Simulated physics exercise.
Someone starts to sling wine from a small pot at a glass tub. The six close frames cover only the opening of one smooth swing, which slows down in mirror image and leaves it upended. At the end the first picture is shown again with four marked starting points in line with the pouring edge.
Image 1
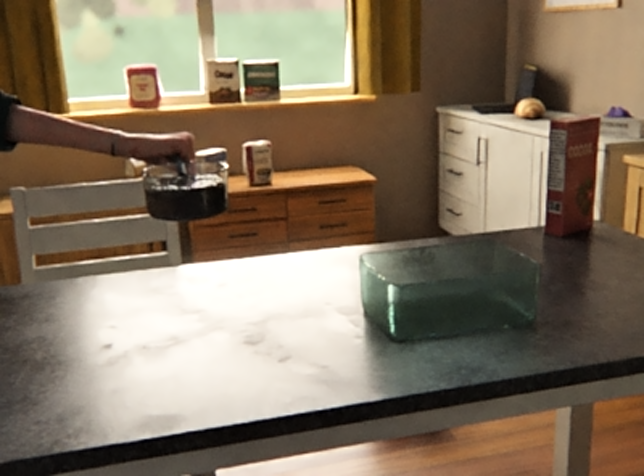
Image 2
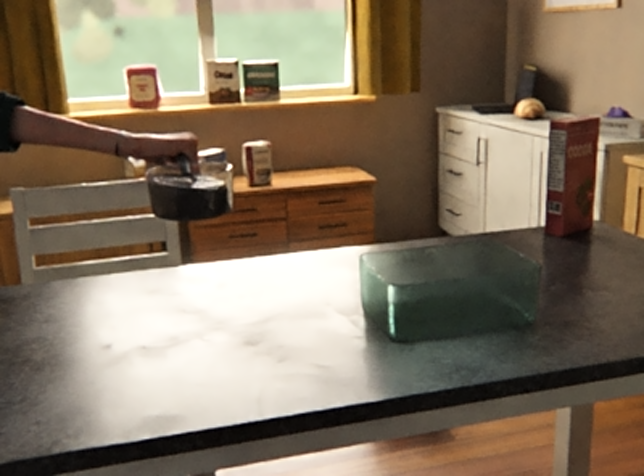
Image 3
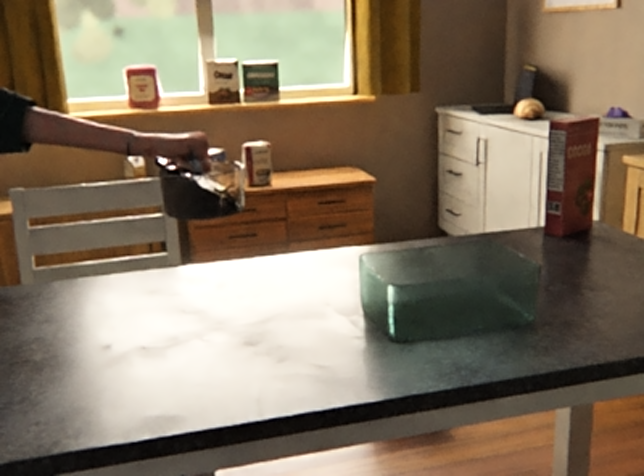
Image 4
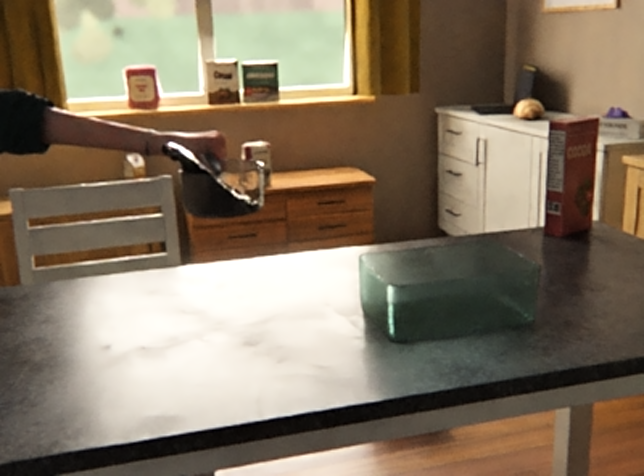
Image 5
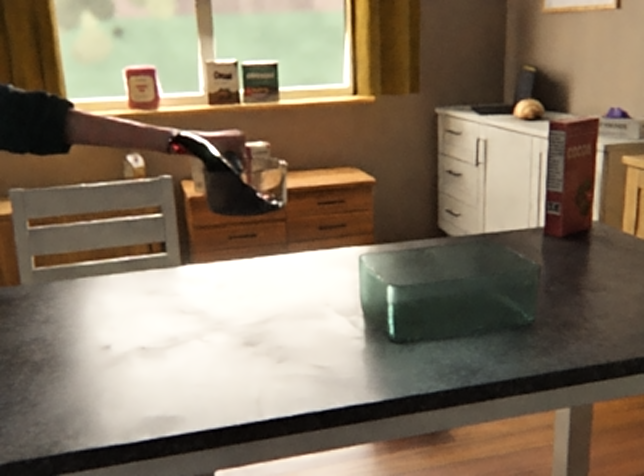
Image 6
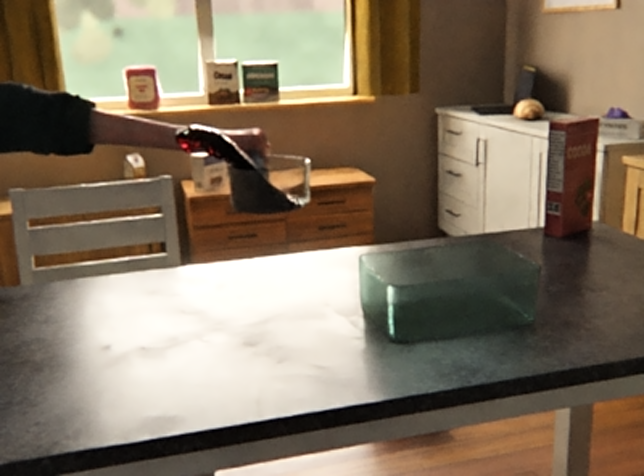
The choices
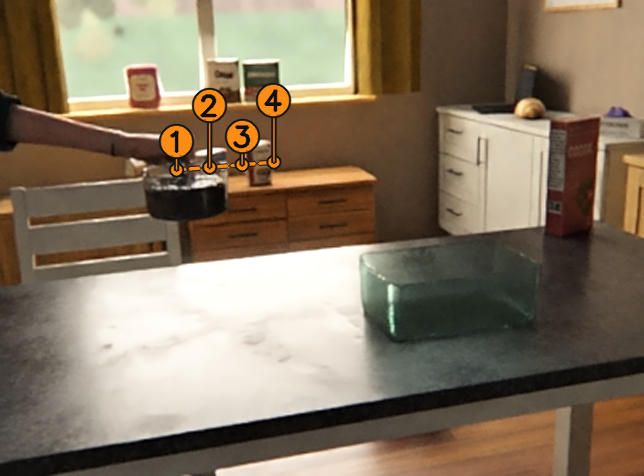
A hand on a dark-sleeved arm holds a small clear pot of dark wine at the left, above a dark tabletop seen from slightly above in a sunlit kitchen. A greenish glass tub sits right of centre near a red box, with a white chair, wooden drawers and yellow-curtained window behind. The arm moves rightward, tilting the pot as wine surges up its left side; the camera stays still.
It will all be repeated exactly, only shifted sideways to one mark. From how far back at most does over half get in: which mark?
3 is the one.
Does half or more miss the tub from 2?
Yes.
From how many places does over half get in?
Two of the four.
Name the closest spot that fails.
That would be 2.
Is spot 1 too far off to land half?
Yes, it does.
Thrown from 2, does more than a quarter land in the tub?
Yes, clearly.
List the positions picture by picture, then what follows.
In the first frame, upright, lip at (225, 166); tub from (389, 342) to (535, 321); nothing has left yet.
In the second frame, upright, lip at (229, 166); nothing has left yet.
In the third frame, upright, lip at (241, 165); wine is over the rim, down to (163, 171).
In the fourth frame, upright, lip at (260, 163); wine is over the rim, down to (197, 168).
In the fifth frame, upright, lip at (283, 162); wine is over the rim, down to (211, 167).
In the sixth frame, upright, lip at (306, 160); wine is over the rim, down to (234, 166).
In orange, 1 at (176, 169); 2 at (209, 167); 3 at (242, 164); 4 at (273, 162).
Choosing 1, about 24 % lands in the tub, 74 % falls short.
Choosing 2, about 37 % lands in the tub, 59 % falls short and 4 % goes beside or beyond.
Choosing 3, about 70 % lands in the tub, 25 % falls short and 5 % goes beside or beyond.
Choosing 4, about 72 % lands in the tub, 21 % falls short and 7 % goes beside or beyond.
